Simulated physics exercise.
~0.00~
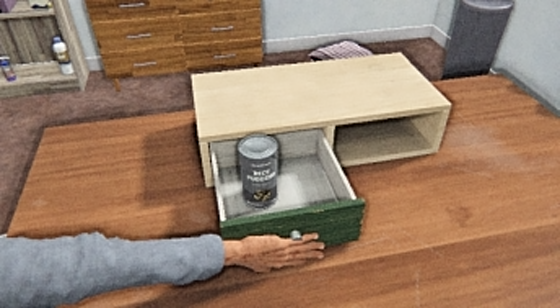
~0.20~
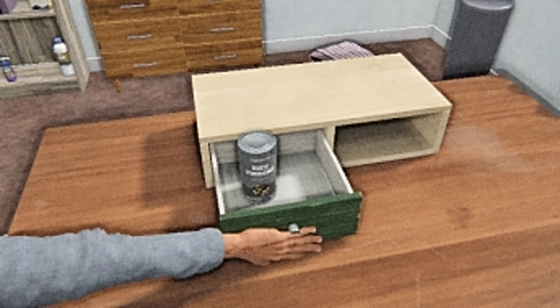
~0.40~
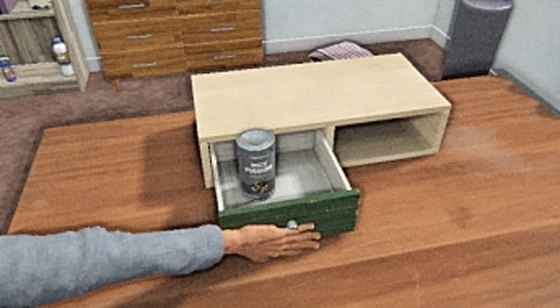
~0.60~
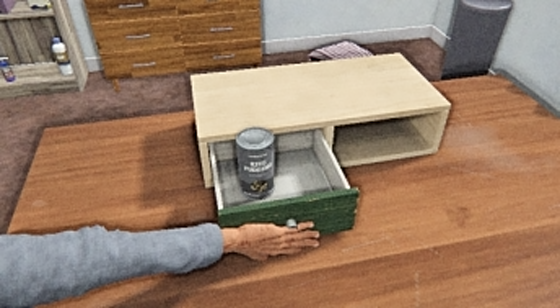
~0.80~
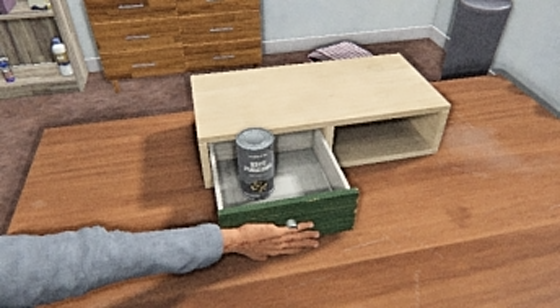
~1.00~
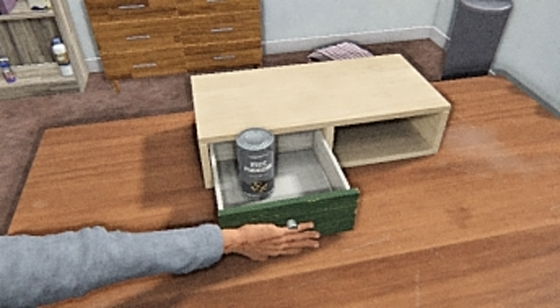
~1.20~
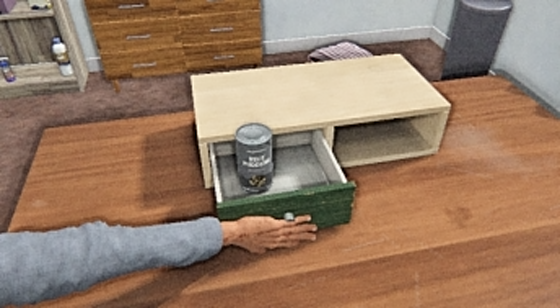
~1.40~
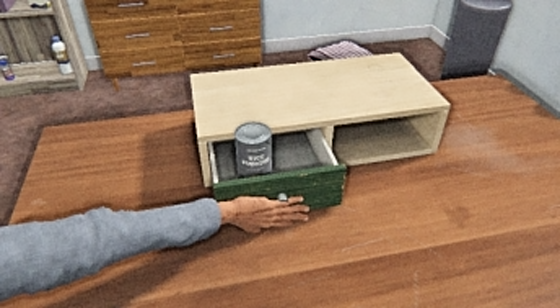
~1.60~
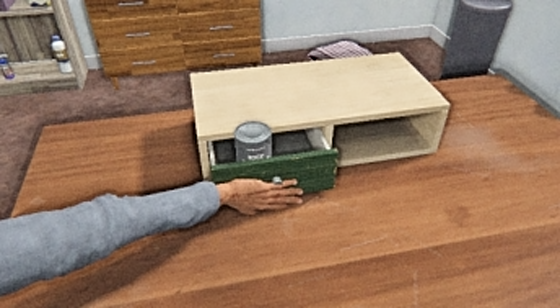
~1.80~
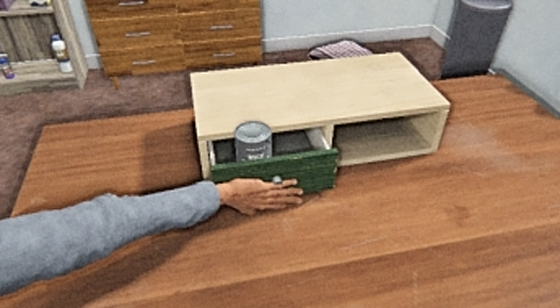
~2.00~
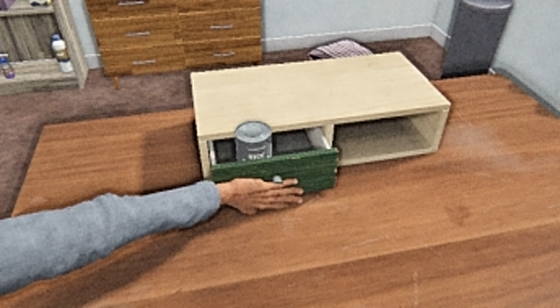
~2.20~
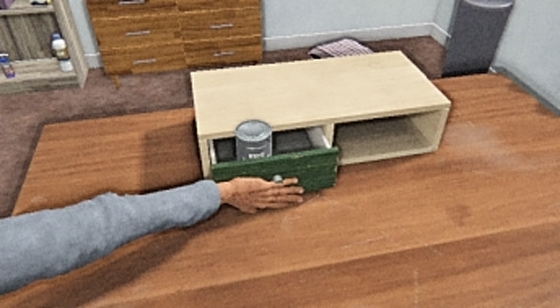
A hand slowly pushes a green-fronted drawer holding a grey can inward, leaving it ajar.
